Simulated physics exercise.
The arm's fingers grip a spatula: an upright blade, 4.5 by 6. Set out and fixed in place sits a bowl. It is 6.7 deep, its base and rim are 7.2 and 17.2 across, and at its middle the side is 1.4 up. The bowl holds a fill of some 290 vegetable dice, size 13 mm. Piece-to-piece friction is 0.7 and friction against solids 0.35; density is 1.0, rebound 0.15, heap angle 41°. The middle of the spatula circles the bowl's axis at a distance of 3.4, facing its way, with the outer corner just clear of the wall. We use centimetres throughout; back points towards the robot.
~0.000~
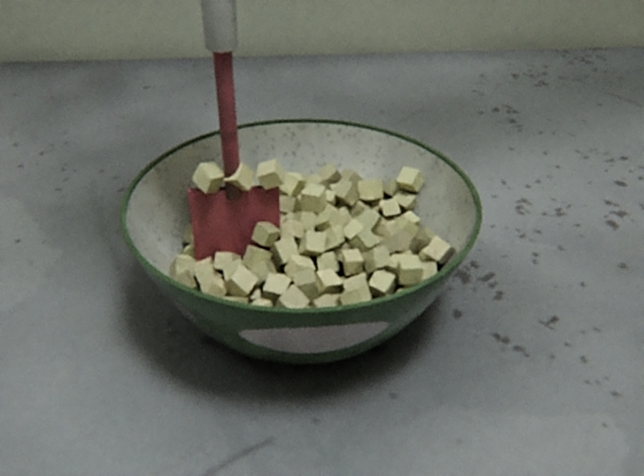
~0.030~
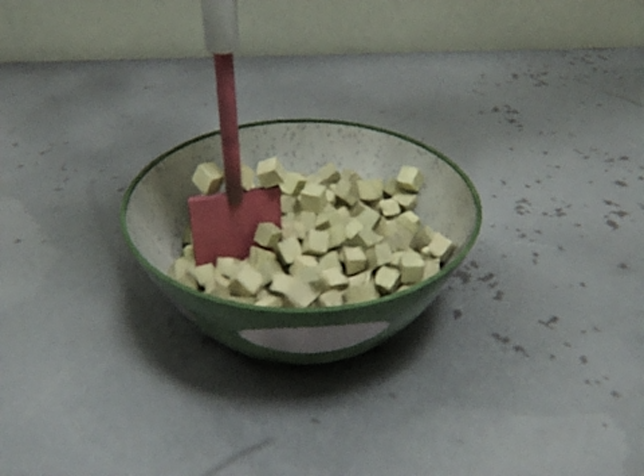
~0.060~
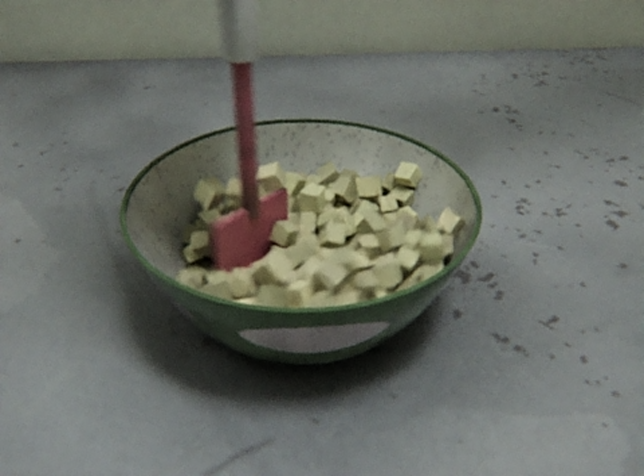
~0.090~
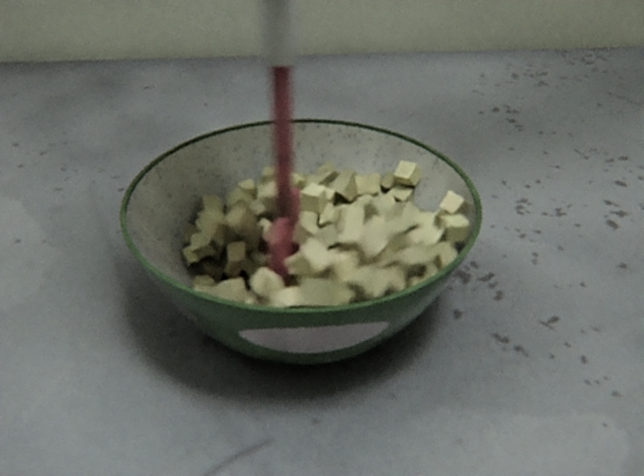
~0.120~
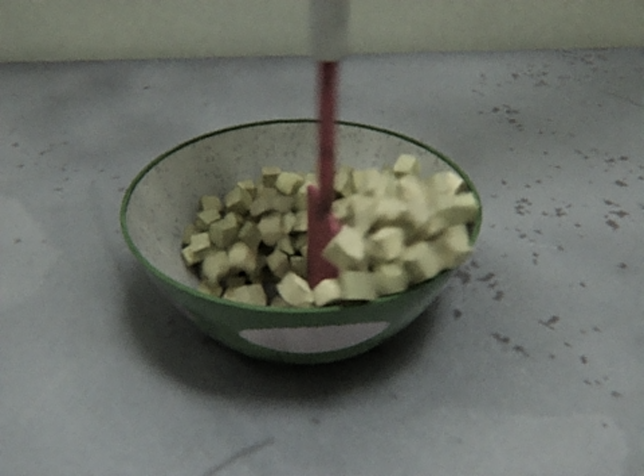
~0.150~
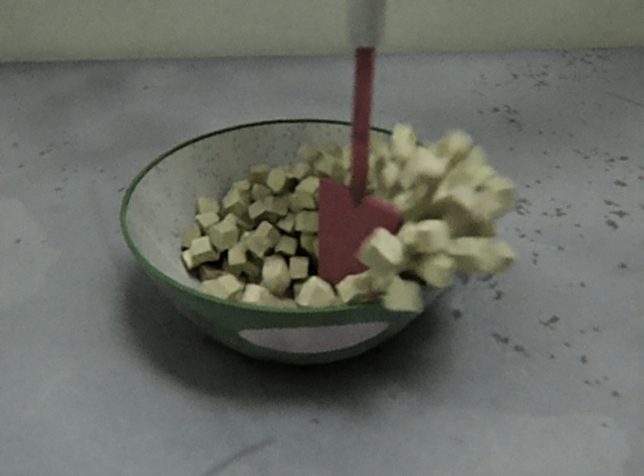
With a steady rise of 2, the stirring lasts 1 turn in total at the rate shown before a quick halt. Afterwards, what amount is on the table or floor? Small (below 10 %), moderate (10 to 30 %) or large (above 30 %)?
Large.
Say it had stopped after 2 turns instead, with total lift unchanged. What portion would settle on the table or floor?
Close to 50 in a hundred.
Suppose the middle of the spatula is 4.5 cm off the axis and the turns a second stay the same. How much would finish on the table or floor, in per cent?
It would be near 35 per cent.
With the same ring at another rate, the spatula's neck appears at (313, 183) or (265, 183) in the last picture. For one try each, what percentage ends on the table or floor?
It comes to roughly 25 per cent and then 15 per cent.
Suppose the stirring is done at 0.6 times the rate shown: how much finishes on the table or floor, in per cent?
Some 20 per cent.
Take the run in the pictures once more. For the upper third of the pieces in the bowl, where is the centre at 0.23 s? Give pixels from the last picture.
I'd point to somewhere close to (332, 143).
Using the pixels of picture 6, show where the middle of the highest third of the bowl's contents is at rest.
Somewhere close to (235, 290).
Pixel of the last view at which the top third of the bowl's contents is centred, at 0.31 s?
The centre is roughly (217, 164).
By 0.23 s, 217° round, highest piece 12 above the table; 239 in the bowl, 2 on the table or floor, 45 in flight or on the tool.
By 0.31 s, 298° round, highest piece 13 above the table; 207 in the bowl, 28 on the table or floor, 51 in flight or on the tool.
By 0.54 s, 0° round, highest piece 7 above the table; 176 in the bowl, 110 on the table or floor.
By 1.24 s, 0° round, highest piece 7 above the table; 176 in the bowl, 110 on the table or floor.
Final count, 176 in the bowl, 110 on the table or floor. That is 38 % on the table or floor.
